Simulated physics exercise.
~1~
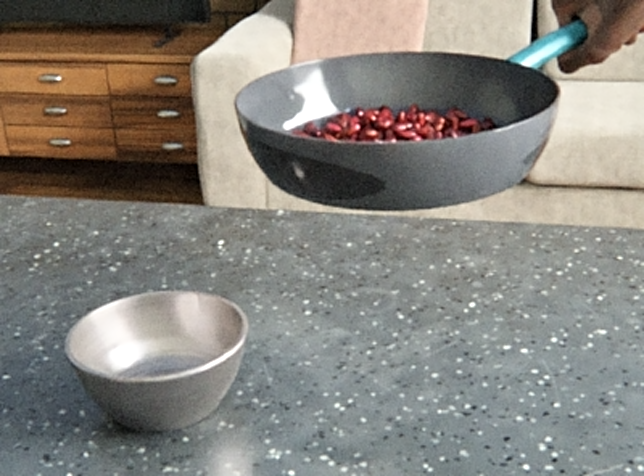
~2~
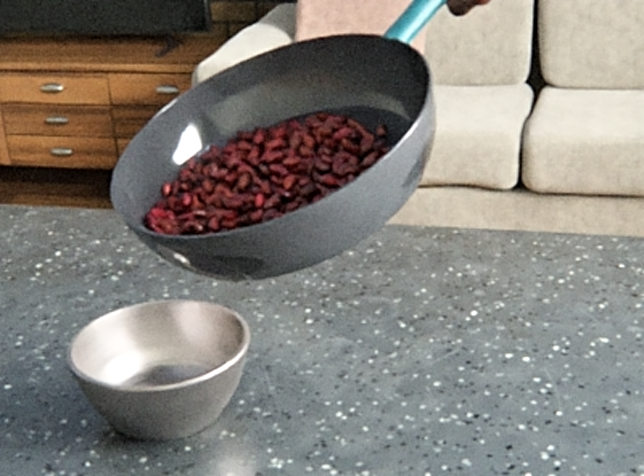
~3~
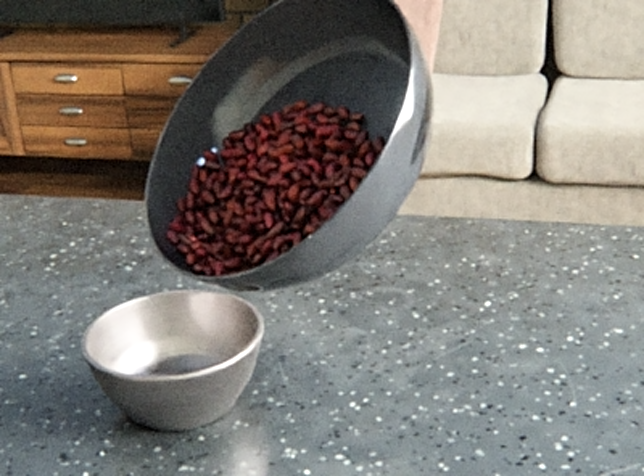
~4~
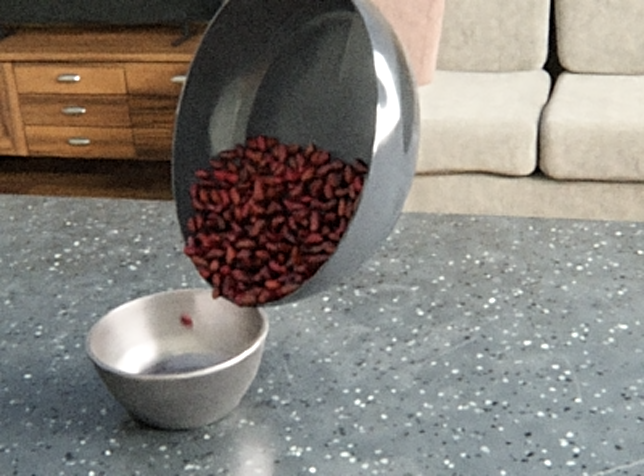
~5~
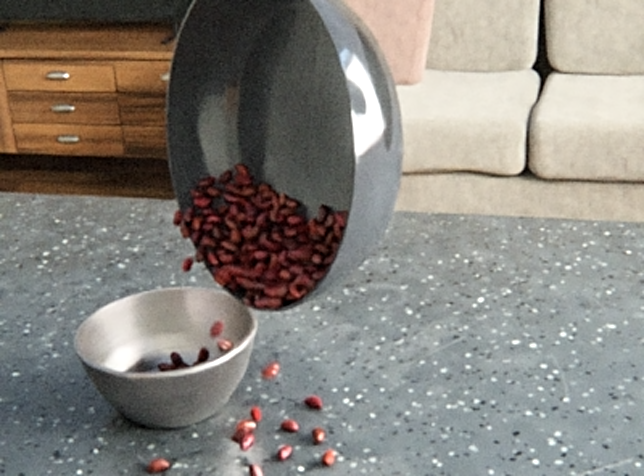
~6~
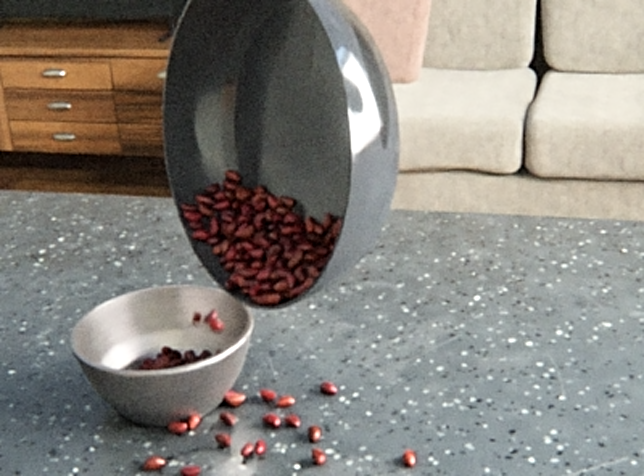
Hand tilting a pan of red kidney beans over a small metal bowl, some falling in, others scattering on the speckled counter.
